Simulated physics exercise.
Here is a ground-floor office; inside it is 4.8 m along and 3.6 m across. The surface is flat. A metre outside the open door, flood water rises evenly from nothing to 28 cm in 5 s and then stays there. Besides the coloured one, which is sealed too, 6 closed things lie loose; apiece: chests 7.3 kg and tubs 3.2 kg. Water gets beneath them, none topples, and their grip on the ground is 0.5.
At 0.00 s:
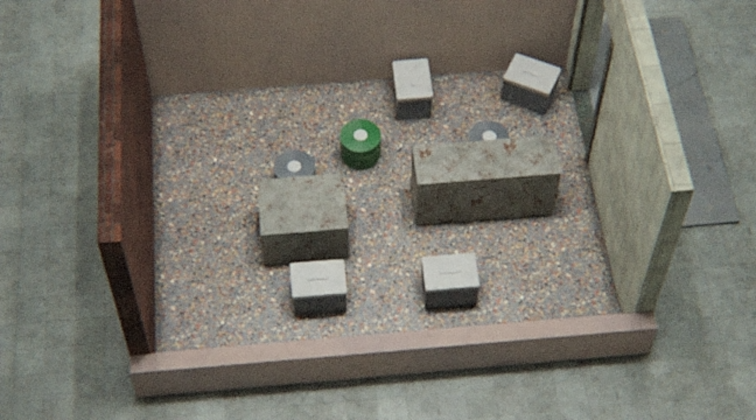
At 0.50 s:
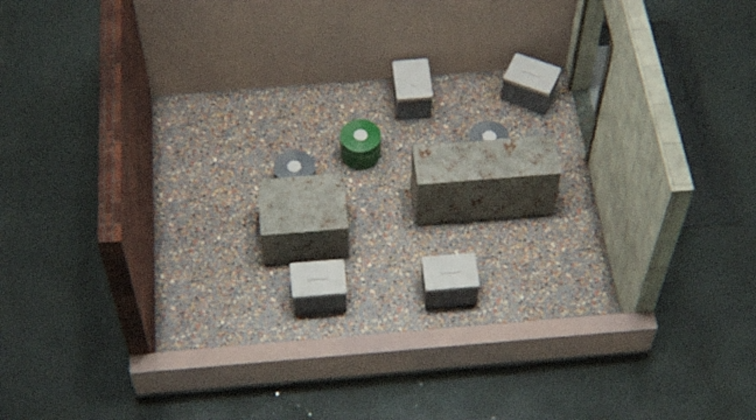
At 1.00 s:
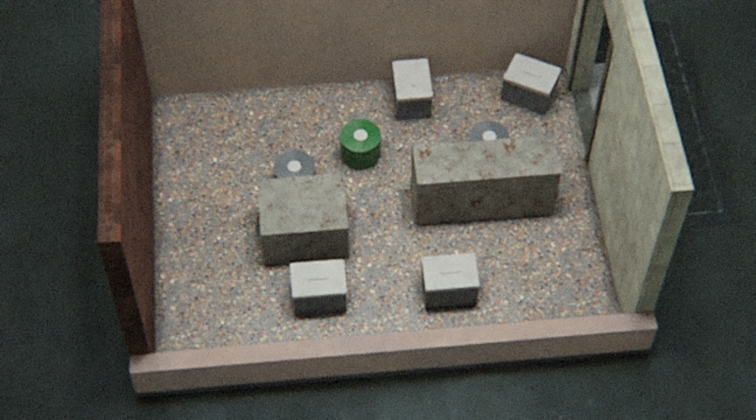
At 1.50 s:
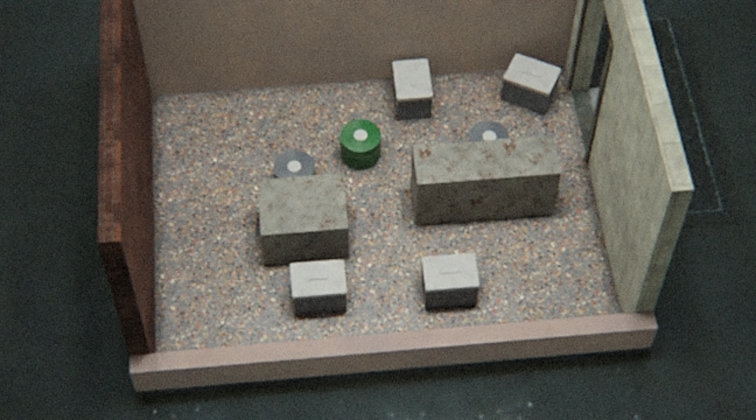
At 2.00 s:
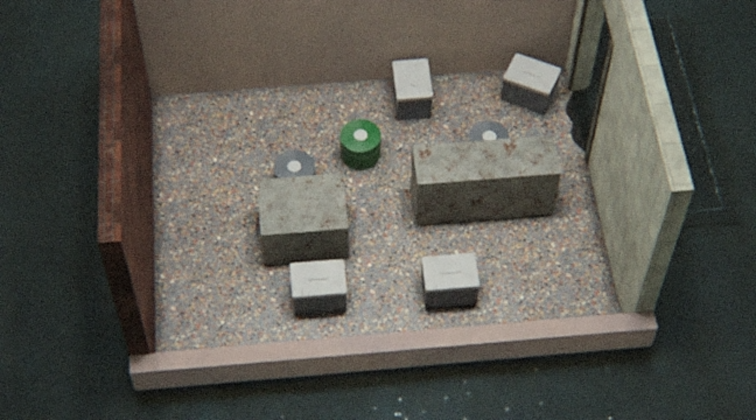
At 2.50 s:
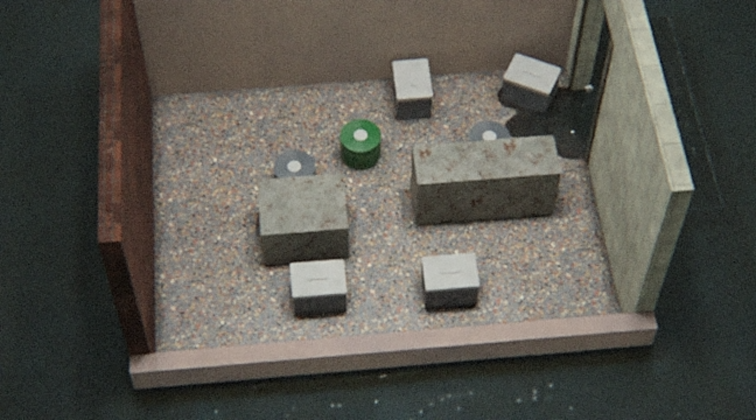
A roofless office with a speckled floor, a dark red-brown wall at left and a pale greenish one at right, is seen from high above through a fixed view. A green tub and two grey ones sit among four light-topped chests and two mottled stone-like blocks. The surrounding ground turns from grey to dark, then dark water creeps through the right-hand doorway onto the floor, while every object stays still.
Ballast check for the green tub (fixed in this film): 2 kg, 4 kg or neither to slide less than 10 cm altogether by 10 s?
I expect that neither weight holds it.
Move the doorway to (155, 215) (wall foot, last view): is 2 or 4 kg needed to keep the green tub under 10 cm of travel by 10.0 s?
In that case neither weight holds it.
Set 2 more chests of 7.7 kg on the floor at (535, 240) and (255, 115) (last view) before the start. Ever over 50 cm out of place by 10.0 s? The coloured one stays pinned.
In that order: Less, more.
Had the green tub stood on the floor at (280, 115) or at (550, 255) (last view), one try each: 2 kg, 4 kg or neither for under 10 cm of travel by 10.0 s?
In that order: Neither is enough; either load holds.
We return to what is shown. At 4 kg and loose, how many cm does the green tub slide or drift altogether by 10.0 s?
About 300 cm.
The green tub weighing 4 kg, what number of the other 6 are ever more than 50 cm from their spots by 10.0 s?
I count 4.
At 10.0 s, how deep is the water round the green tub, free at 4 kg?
About 18 cm.
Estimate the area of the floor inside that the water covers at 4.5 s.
Roughly 4.5 m2.
After 3.5 s the green tub would be 0 cm from its start with 2 kg and 0 cm from its start with 4 kg; 0 cm of water round it then.
After 4.5 s the green tub would be 30 cm from its start with 2 kg and 24 cm from its start with 4 kg; 3 cm of water round it then.
After 7.0 s the green tub would be 219 cm from its start with 2 kg and 216 cm from its start with 4 kg; 14 cm of water round it then.
After 10.0 s the green tub would be 199 cm from its start with 2 kg and 201 cm from its start with 4 kg; 18 cm of water round it then.
